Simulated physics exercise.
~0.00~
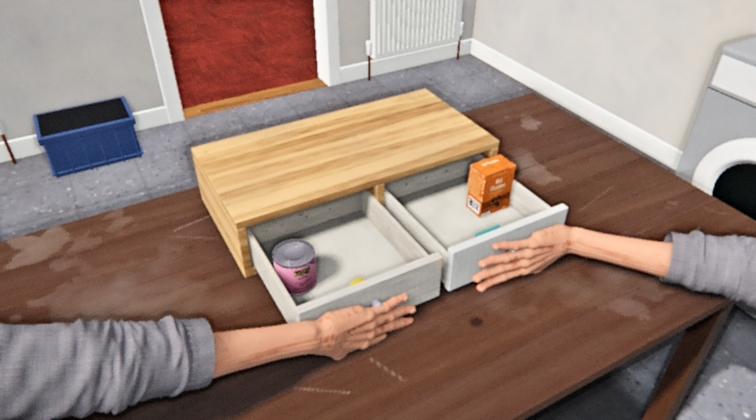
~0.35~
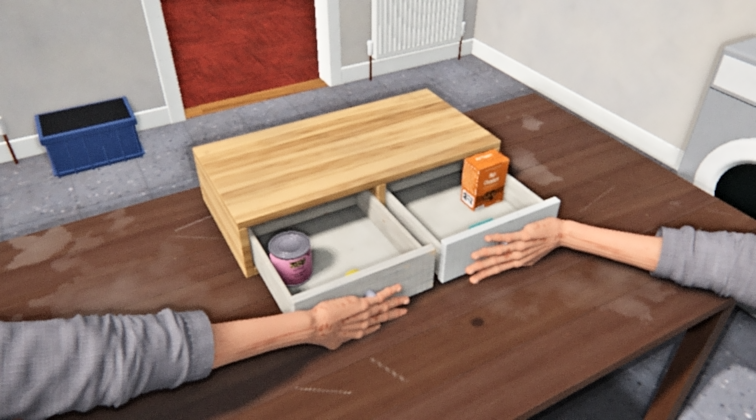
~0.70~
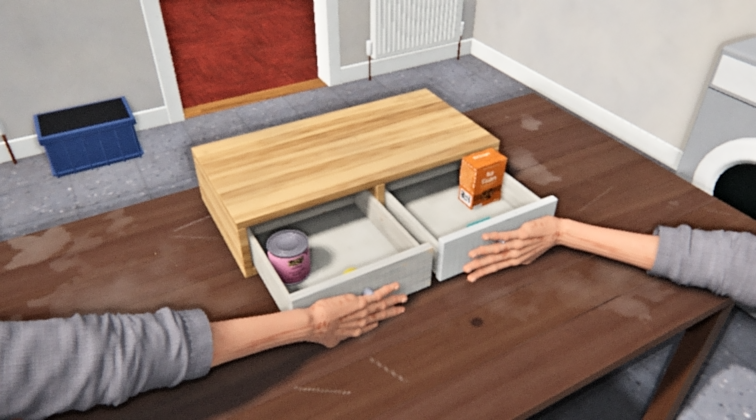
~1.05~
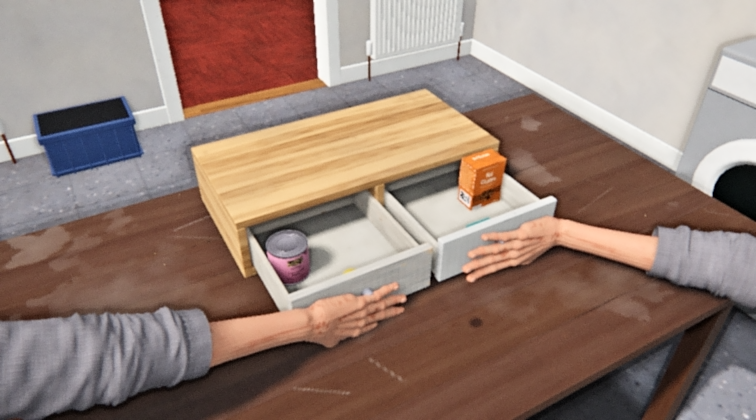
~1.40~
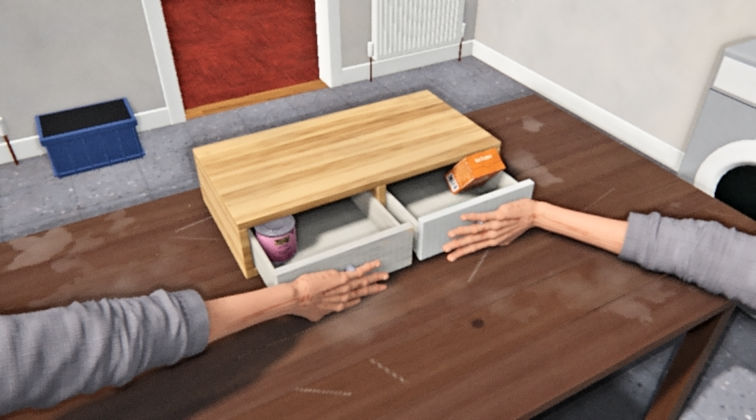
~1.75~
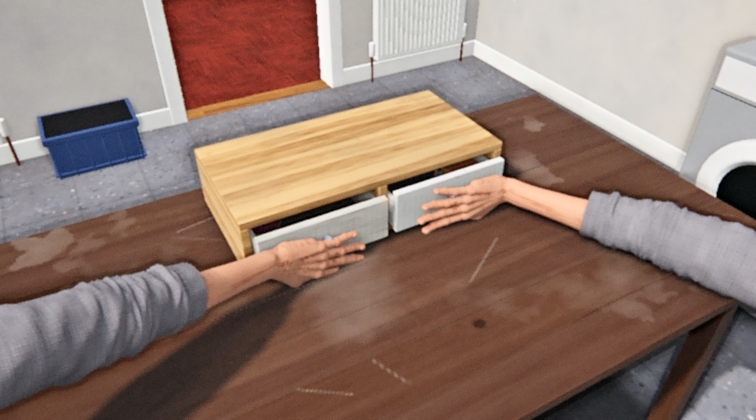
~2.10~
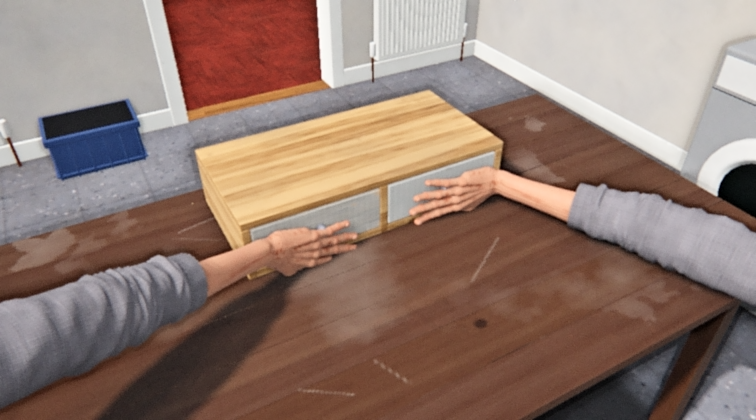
Two drawers in a wooden chest, one holding a pink tin and the other an orange box, were pushed inward by a pair of hands, paused briefly, then slid on as the box tipped over, until both shut flush.
